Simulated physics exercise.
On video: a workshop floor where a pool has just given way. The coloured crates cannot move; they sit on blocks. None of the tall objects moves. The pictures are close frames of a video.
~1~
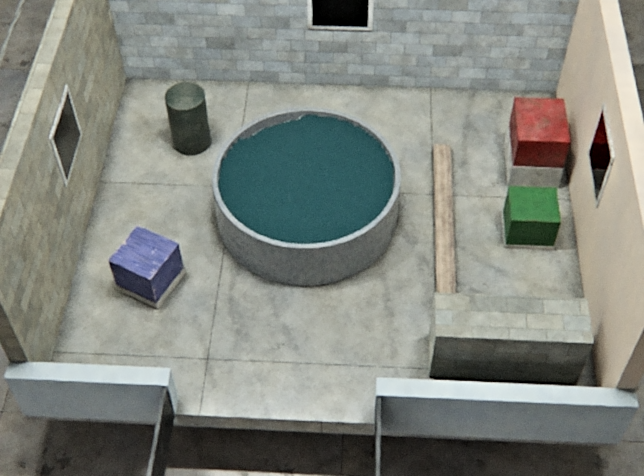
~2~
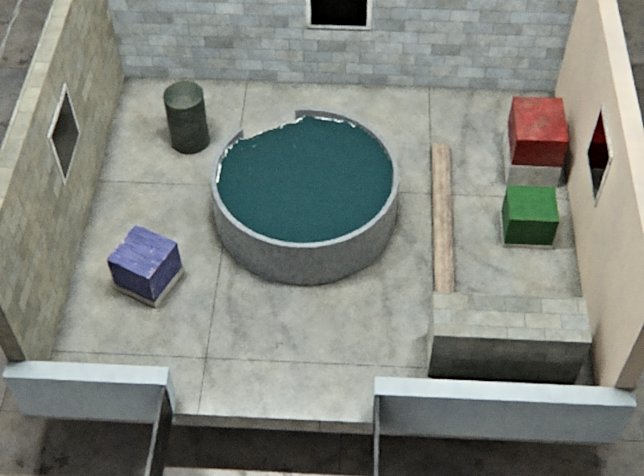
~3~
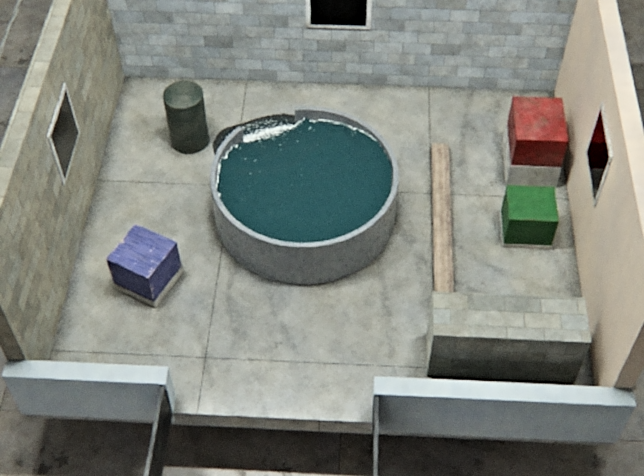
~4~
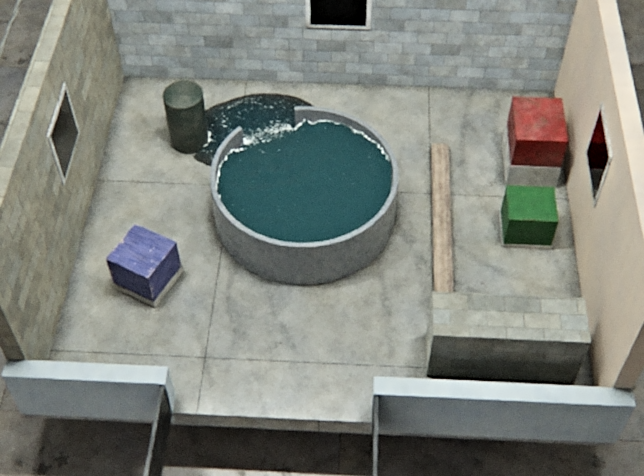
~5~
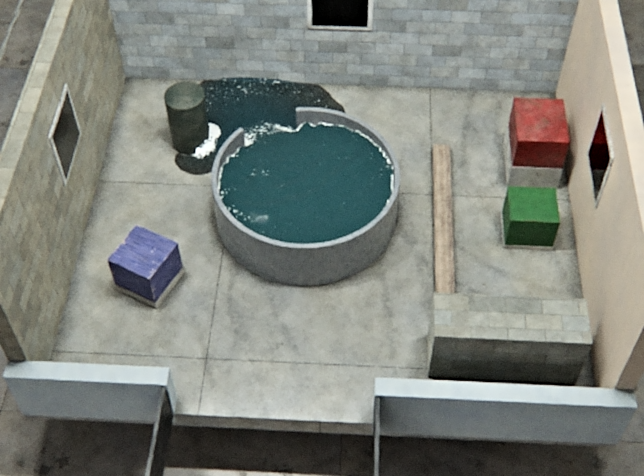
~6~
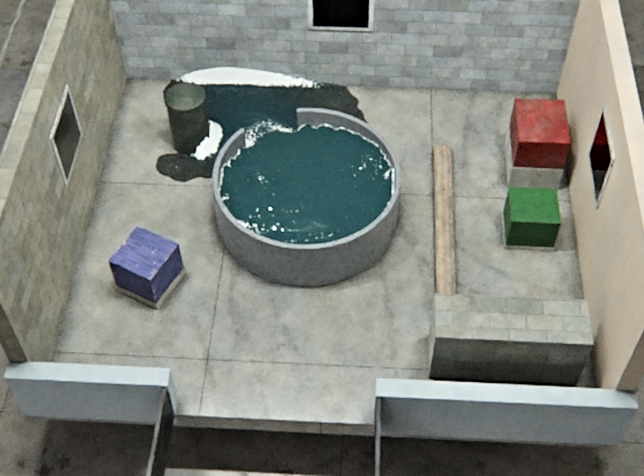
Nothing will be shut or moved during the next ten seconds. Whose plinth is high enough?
In order: Blue crate: Not safe. Green crate: Not safe. Red crate: Safe.
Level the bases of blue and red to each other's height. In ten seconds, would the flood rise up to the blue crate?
Result: The blue crate is untouched.
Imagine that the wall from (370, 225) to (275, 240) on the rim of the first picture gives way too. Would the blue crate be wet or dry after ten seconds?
In my view the blue one is never reached.
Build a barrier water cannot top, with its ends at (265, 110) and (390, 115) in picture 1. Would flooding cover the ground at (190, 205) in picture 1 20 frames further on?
I'd call it watered.
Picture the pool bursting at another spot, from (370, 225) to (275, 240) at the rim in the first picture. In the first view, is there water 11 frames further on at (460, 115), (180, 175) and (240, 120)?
The first comes out untouched, the second untouched, the third untouched.
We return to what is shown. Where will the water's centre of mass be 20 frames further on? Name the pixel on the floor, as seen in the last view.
Roughly at (268, 182).
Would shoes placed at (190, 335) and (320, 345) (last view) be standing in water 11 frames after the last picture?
In order: Waterless and waterless.
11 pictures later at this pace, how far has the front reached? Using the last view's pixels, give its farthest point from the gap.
Approximate pixel: (498, 97).
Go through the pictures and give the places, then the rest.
In the first picture, the round pool at (306, 177) is whole and still.
In the second picture, the front is at a hidden place, out from the gap on the round pool's far side.
In the third picture, water pours out on the round pool's far side and has run to (224, 135).
In the fourth picture, the front is at (225, 106), out from the gap on the round pool's far side.
In the fifth picture, the front is at (213, 80), out from the gap on the round pool's far side.
In the sixth picture, water pours out on the round pool's far side and has run to a hidden place.
A moment on, water covers 20 % of the floor; the blue crate not reached, the green crate not reached, the red crate not reached.
Next, water covers 30 % of the floor; the blue crate water round its plinth, the green crate not reached, the red crate not reached.
Then, water covers 55 % of the floor; the blue crate water round its plinth, the green crate water round its plinth, the red crate water round its plinth.
Later, water covers 90 % of the floor; the blue crate water round its plinth, the green crate water round its plinth, the red crate water round its plinth.
In the end, water covers 100 % of the floor; the blue crate was topped, the green crate was topped, the red crate stayed above the water.
